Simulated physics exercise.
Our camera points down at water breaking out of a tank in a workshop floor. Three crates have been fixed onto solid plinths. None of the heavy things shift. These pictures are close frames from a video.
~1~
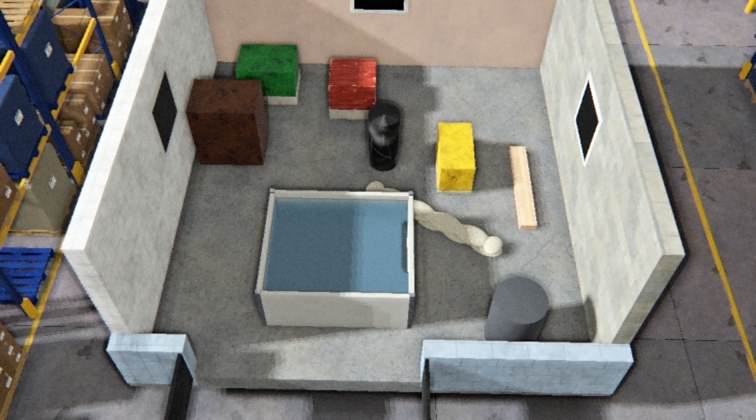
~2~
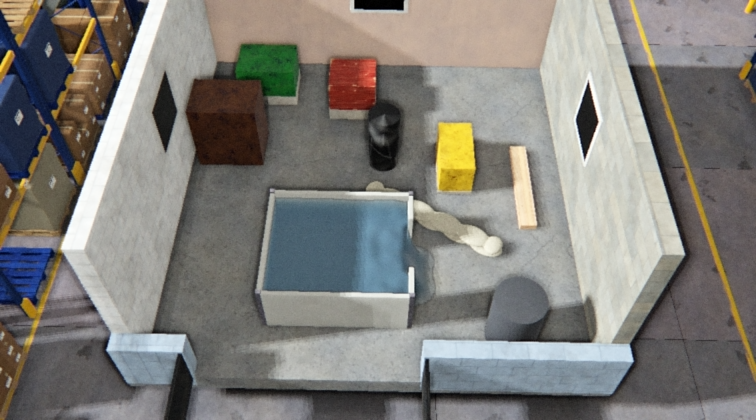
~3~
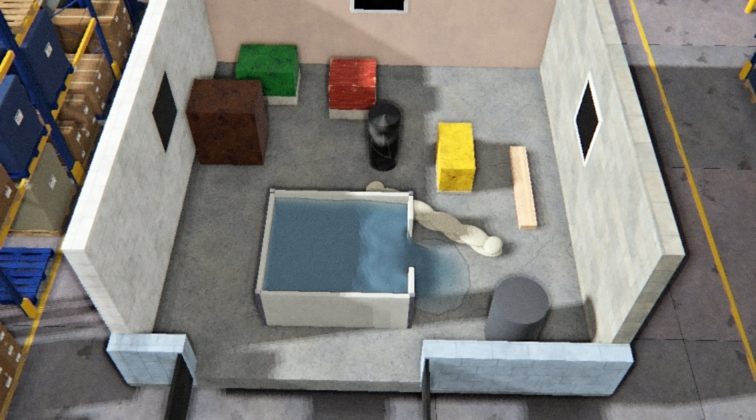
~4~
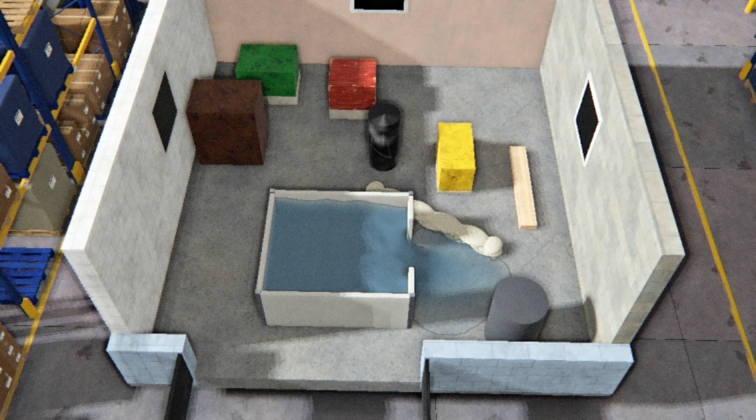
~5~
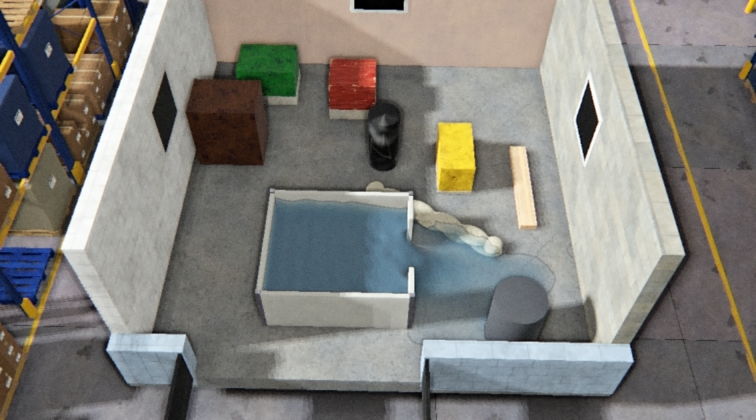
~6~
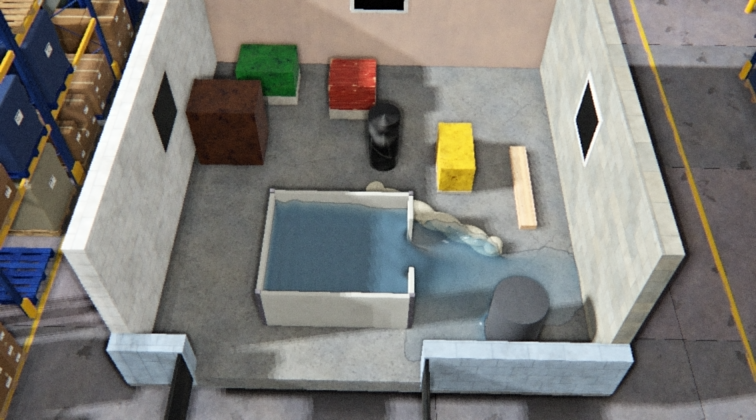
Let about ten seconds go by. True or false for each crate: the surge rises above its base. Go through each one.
Green crate: False; red crate: False; yellow crate: True.
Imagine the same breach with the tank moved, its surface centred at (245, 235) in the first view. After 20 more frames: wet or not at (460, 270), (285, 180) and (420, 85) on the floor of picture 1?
As listed: Wet, covered, dry.
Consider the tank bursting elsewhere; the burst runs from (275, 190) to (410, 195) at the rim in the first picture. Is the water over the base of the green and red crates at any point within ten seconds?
First the green crate: It gets reached; then the red crate: It gets reached.
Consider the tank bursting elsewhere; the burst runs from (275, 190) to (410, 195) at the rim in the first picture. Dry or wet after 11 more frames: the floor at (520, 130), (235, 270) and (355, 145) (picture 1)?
Point by point: Unwetted, unwetted, drenched.
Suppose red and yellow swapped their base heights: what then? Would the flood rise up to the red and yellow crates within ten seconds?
In short: The red one is soaked; the yellow one keeps dry.
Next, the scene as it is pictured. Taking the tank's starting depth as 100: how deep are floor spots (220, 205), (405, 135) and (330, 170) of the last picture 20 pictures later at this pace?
Estimate: 0, 0, 0 %.
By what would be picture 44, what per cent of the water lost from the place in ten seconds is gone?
Around 40 percent.
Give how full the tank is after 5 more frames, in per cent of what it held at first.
68 percent or so.
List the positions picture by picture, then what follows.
Still water in the tank at (339, 244), in the first frame.
Water pours out at (408, 264) and has run to (421, 251), in the second frame.
The front is at (461, 262), out from the gap at (407, 265), in the third frame.
The front is at (502, 266), out from the gap at (407, 266), in the fourth frame.
The front is at a hidden place, out from the gap at (407, 265), in the fifth frame.
The front is at (580, 299), out from the gap at (407, 265), in the sixth frame.
A moment on, water covers 20 % of the floor; the green crate not reached, the red crate not reached, the yellow crate not reached.
Next, water covers 30 % of the floor; the green crate not reached, the red crate not reached, the yellow crate water round its plinth.
Then, water covers 45 % of the floor; the green crate not reached, the red crate not reached, the yellow crate water round its plinth.
Later, water covers 65 % of the floor; the green crate water round its plinth, the red crate water round its plinth, the yellow crate water round its plinth.
In the end, water covers 95 % of the floor; the green crate stayed above the water, the red crate stayed above the water, the yellow crate was topped.
